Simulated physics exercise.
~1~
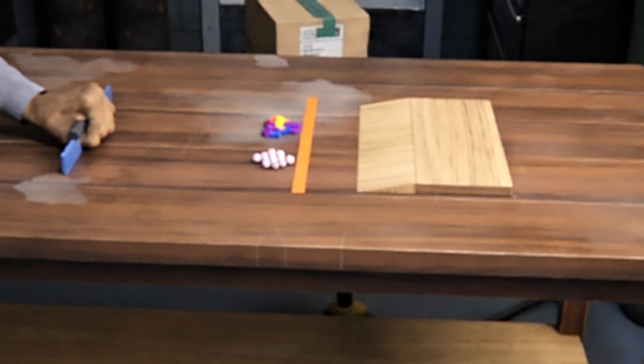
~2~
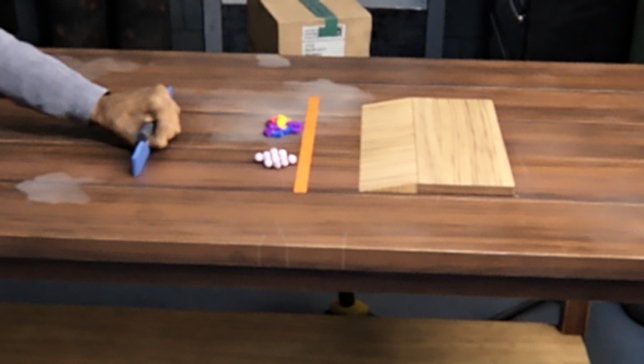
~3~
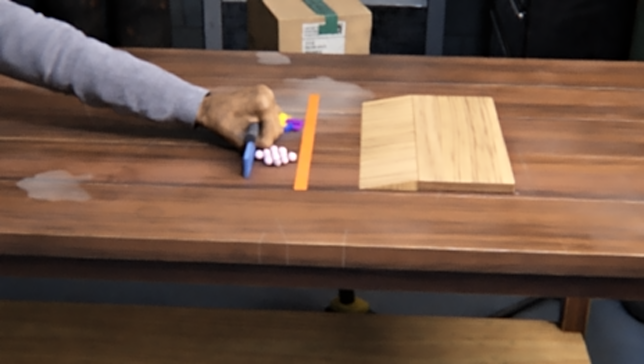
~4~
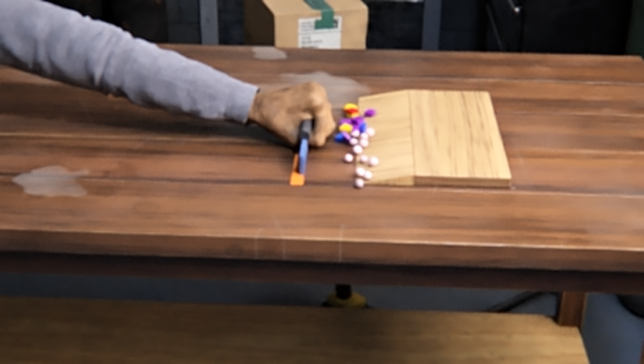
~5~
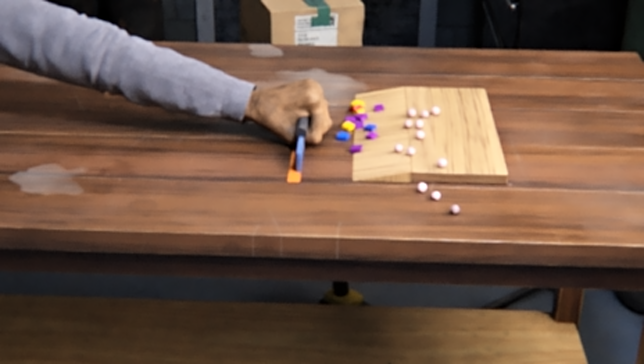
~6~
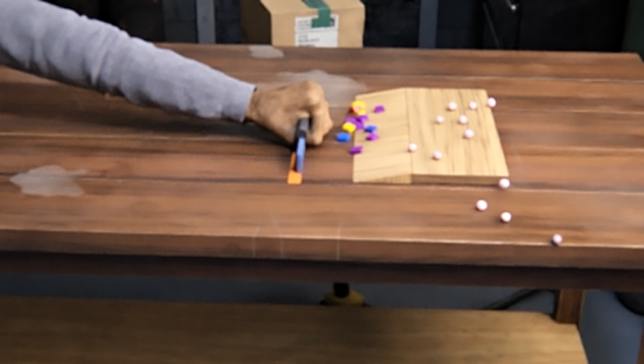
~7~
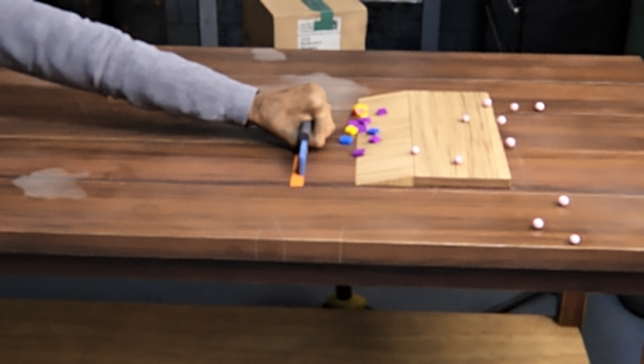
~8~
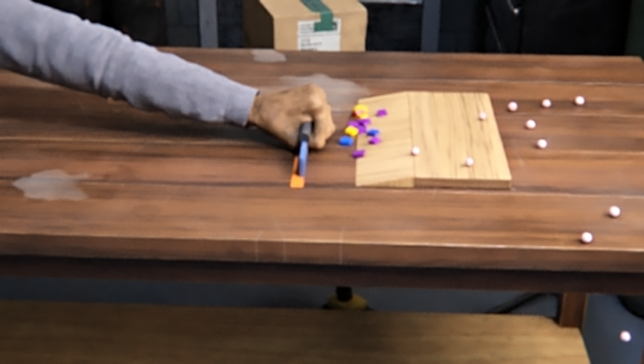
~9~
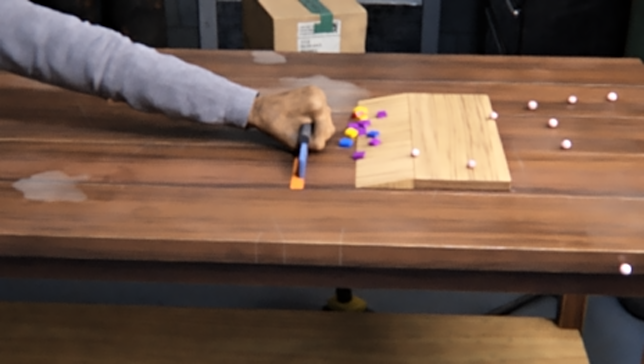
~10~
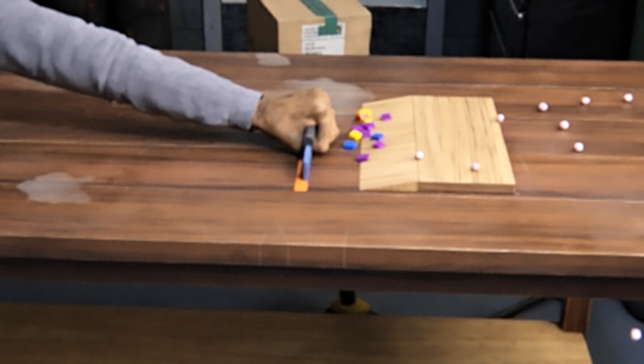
A hand sweeps beads rightward; white ones roll beyond the ramp, colourful pieces stay low.
